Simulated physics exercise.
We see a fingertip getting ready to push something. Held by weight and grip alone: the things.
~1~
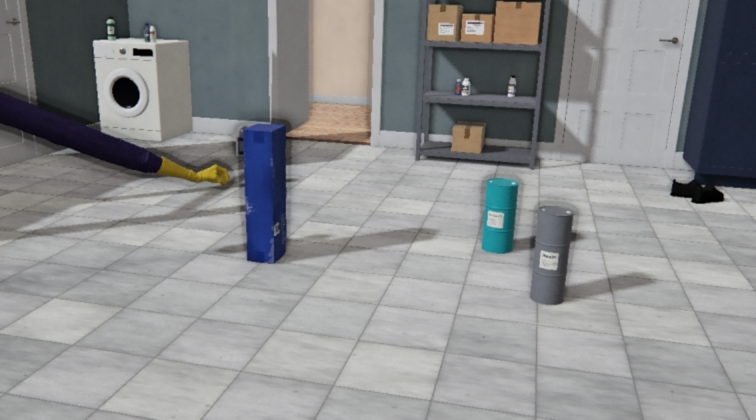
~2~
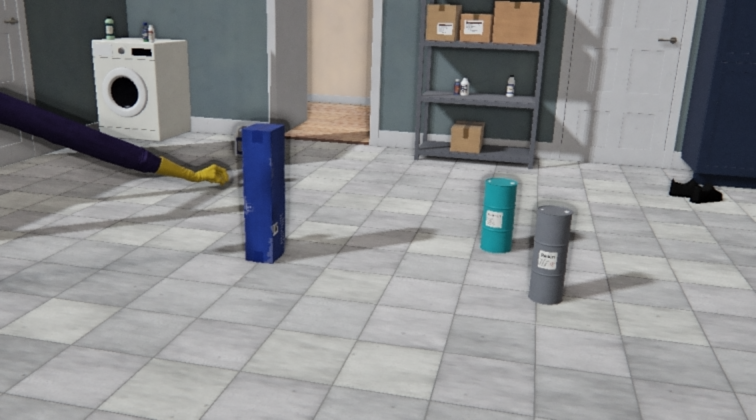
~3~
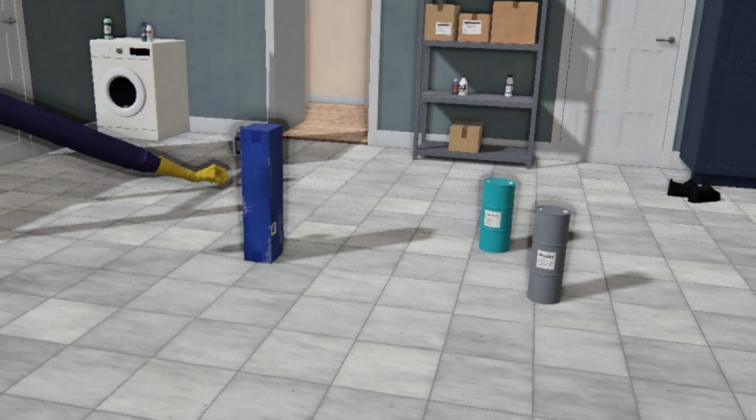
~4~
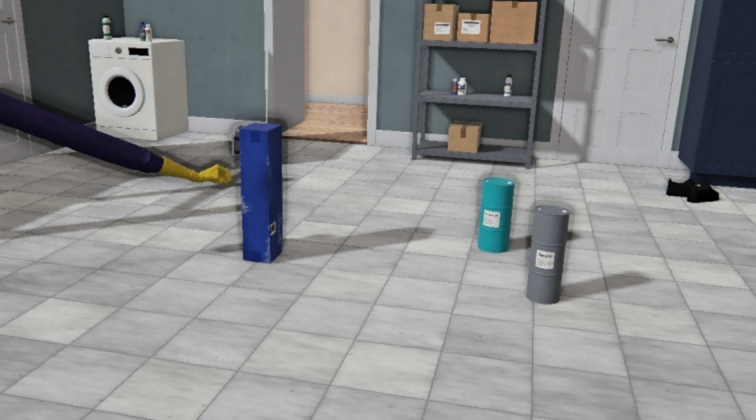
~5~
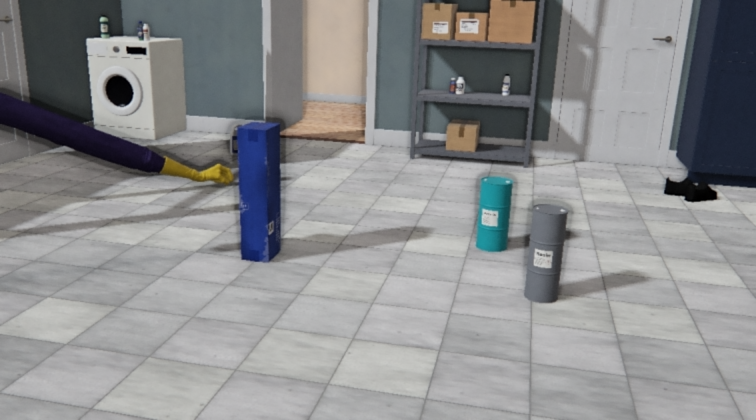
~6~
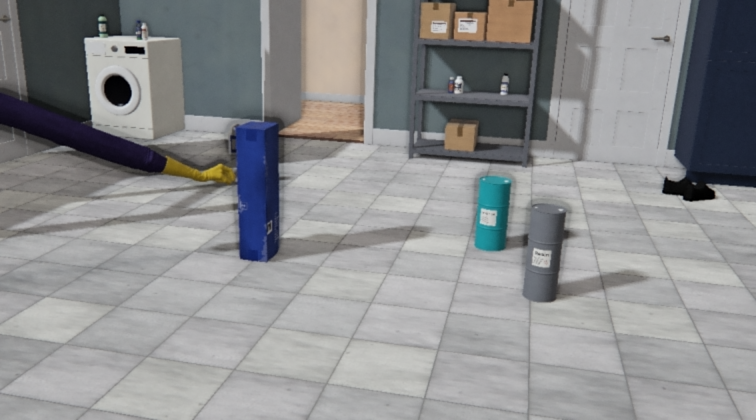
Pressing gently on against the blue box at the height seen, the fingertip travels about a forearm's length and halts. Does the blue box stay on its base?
No.
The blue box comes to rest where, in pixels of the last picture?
Near pixel (343, 250).
Then, 0.40 s on from there, blue box turned 9° from how it was put near (270, 192).
Then, 0.80 s on from there, blue box turned 36° from how it was put near (300, 200).
Then, 1.00 s on from there, blue box turned 74° from how it was put near (332, 232).
Then, 1.10 s on from there, blue box on its side near (342, 248).
In the end, toppled on the floor, blue box. At the end, from the last picture's camera, blue box near (343, 250).
